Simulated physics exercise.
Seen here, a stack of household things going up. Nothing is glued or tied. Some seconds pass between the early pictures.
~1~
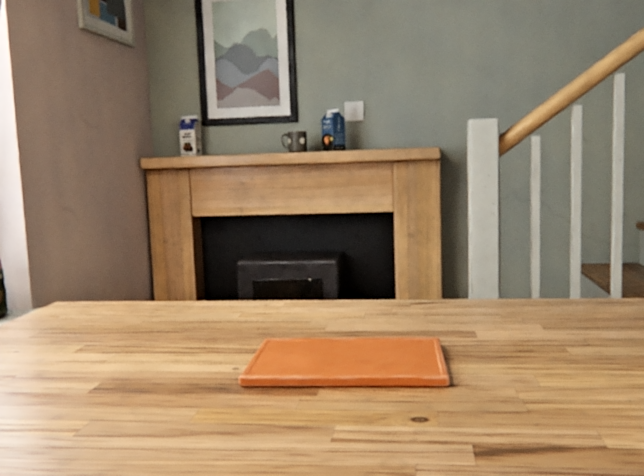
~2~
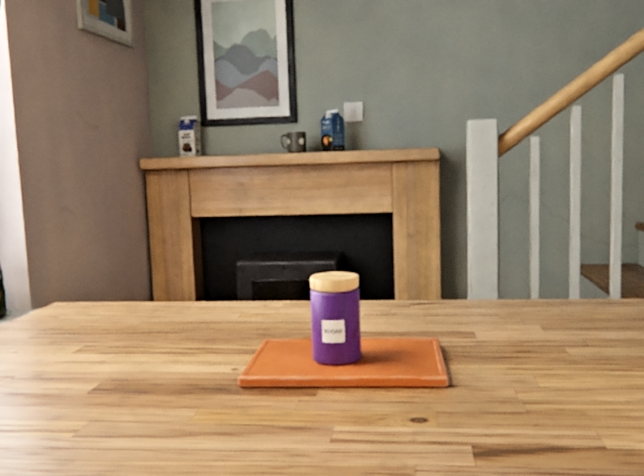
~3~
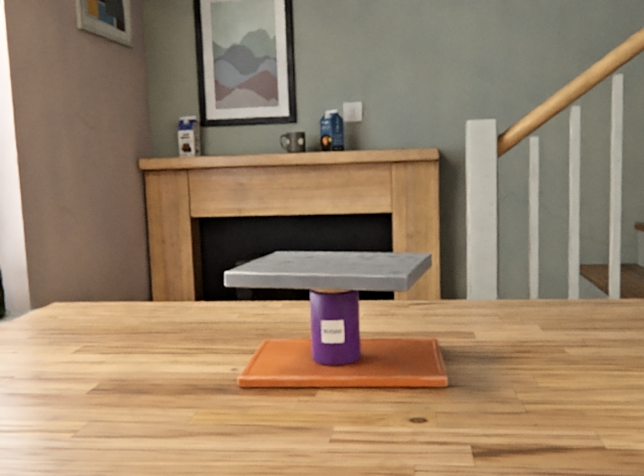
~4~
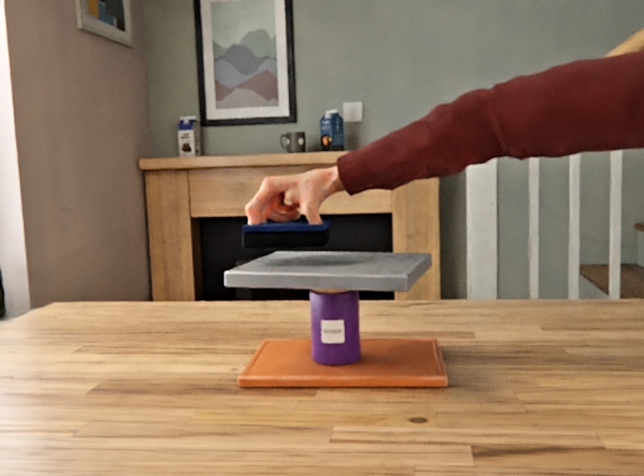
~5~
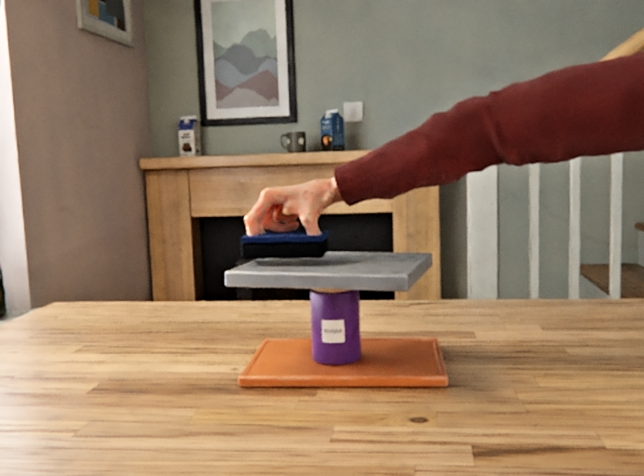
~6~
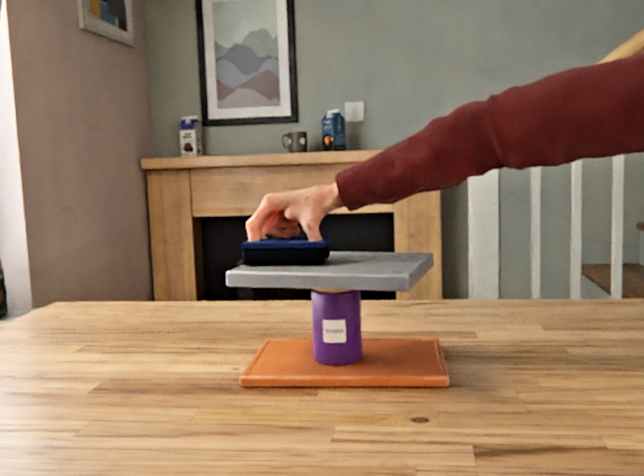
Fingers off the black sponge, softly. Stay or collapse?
Outcome: The pile keeps its balance.
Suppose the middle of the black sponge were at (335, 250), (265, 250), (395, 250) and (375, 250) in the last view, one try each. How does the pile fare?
First, it holds; second, it keeps its balance; third, it keeps its balance; fourth, it keeps its balance.
Then, 0.60 s later than the last frame, things are still on the move.
Then, 1.40 s later than the last frame, all is still.
Then, 2.50 s later than the last frame, black sponge resting near (286, 252).
When it is over, all 4 as before. End places, in pixels of the last picture, black sponge near (286, 252). The pile stays up.
